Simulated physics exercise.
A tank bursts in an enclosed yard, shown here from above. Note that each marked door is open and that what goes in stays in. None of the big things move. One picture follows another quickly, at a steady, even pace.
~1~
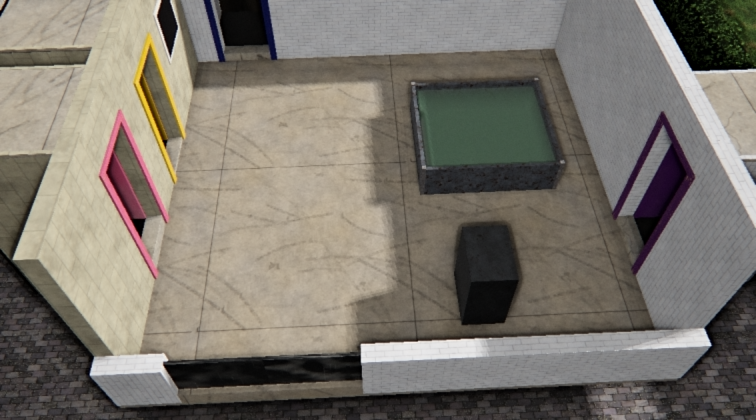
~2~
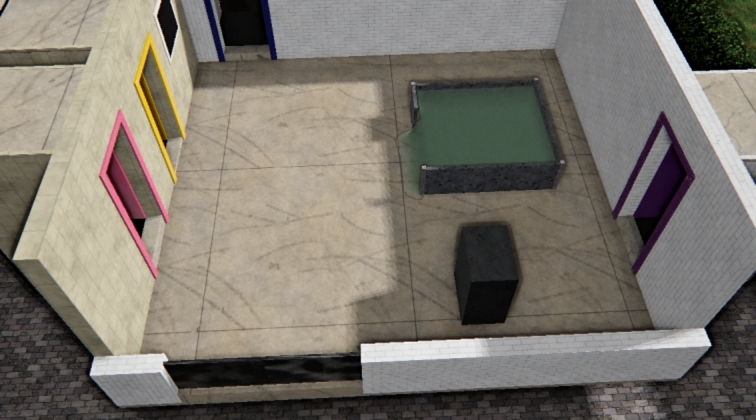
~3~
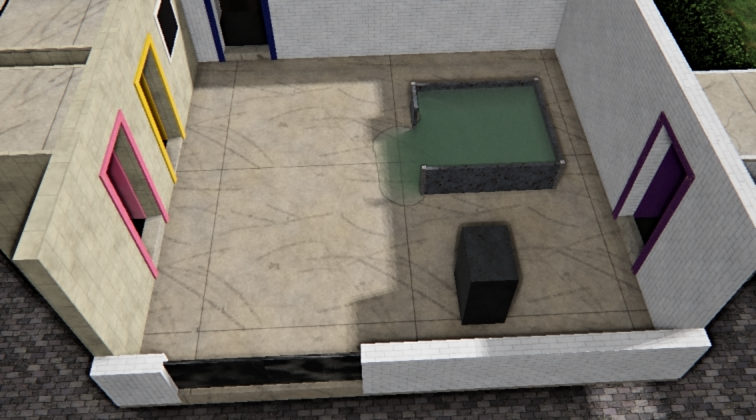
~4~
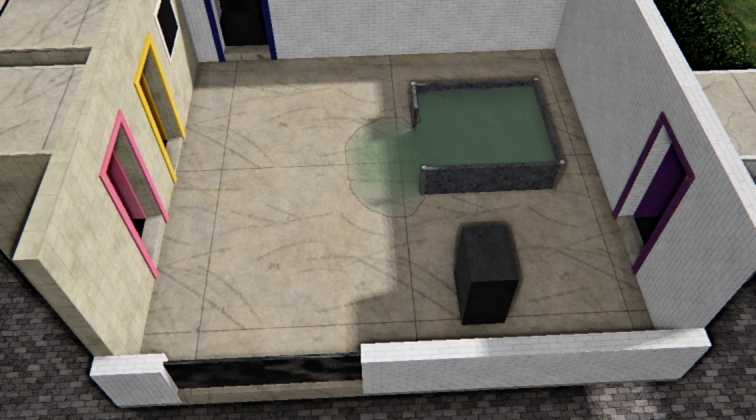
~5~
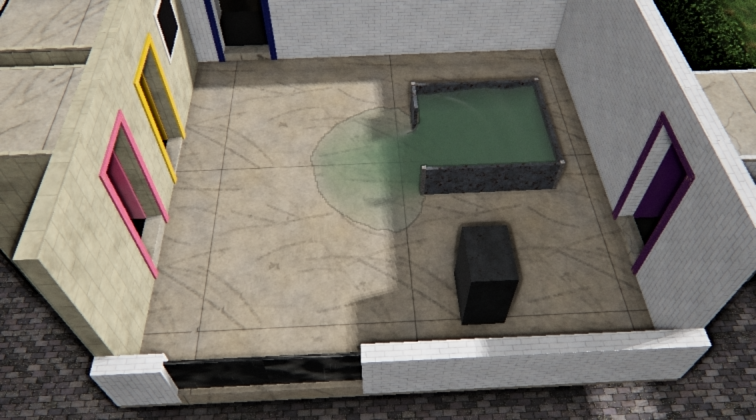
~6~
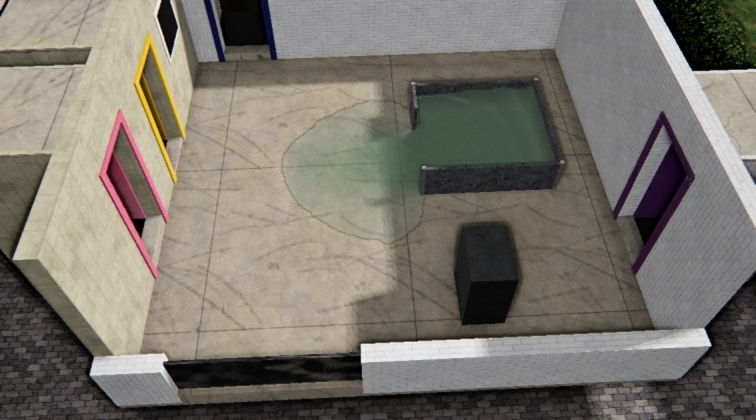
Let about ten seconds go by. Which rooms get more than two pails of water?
The blue door stays within two buckets of inflow. The yellow door passes two buckets of inflow. The pink door stays within two buckets of inflow. The purple door stays within two buckets of inflow.
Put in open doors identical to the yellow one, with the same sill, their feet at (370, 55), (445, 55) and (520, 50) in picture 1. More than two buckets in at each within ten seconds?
The three doors, in turn: Is short of it, is short of it, is short of it.
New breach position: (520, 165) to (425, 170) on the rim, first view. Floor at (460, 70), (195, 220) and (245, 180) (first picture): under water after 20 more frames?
Sequence: Spared / spared / spared.
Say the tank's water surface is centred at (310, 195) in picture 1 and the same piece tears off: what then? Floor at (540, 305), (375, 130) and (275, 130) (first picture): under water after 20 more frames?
Spot one is not touched, spot two is not touched, spot three is touched.
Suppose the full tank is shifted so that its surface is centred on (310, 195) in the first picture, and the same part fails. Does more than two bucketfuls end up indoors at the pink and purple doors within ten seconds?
The pink door exceeds it while the purple door doesn't reach it.
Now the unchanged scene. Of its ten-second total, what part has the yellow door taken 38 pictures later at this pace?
I make it 85 per cent.
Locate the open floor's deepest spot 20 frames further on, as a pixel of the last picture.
Deepest point: About (136, 380).
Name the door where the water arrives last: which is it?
The purple-painted one.
A moment on, water covers 25 % of the floor; the blue door not reached, the yellow door wet at the sill, nothing in, the pink door not reached, the purple door not reached.
Next, water covers 40 % of the floor; the blue door not reached, the yellow door over two buckets in, the pink door wet at the sill, nothing in, the purple door not reached.
Then, water covers 50 % of the floor; the blue door wet at the sill, nothing in, the yellow door far over two buckets in, the pink door wet at the sill, nothing in, the purple door not reached.
Later, water covers 60 % of the floor; the blue door wet at the sill, nothing in, the yellow door far over two buckets in, the pink door wet at the sill, nothing in, the purple door not reached.
In the end, water covers 90 % of the floor; the blue door wet at the sill, nothing in, the yellow door far over two buckets in, the pink door wet at the sill, nothing in, the purple door wet at the sill, nothing in.
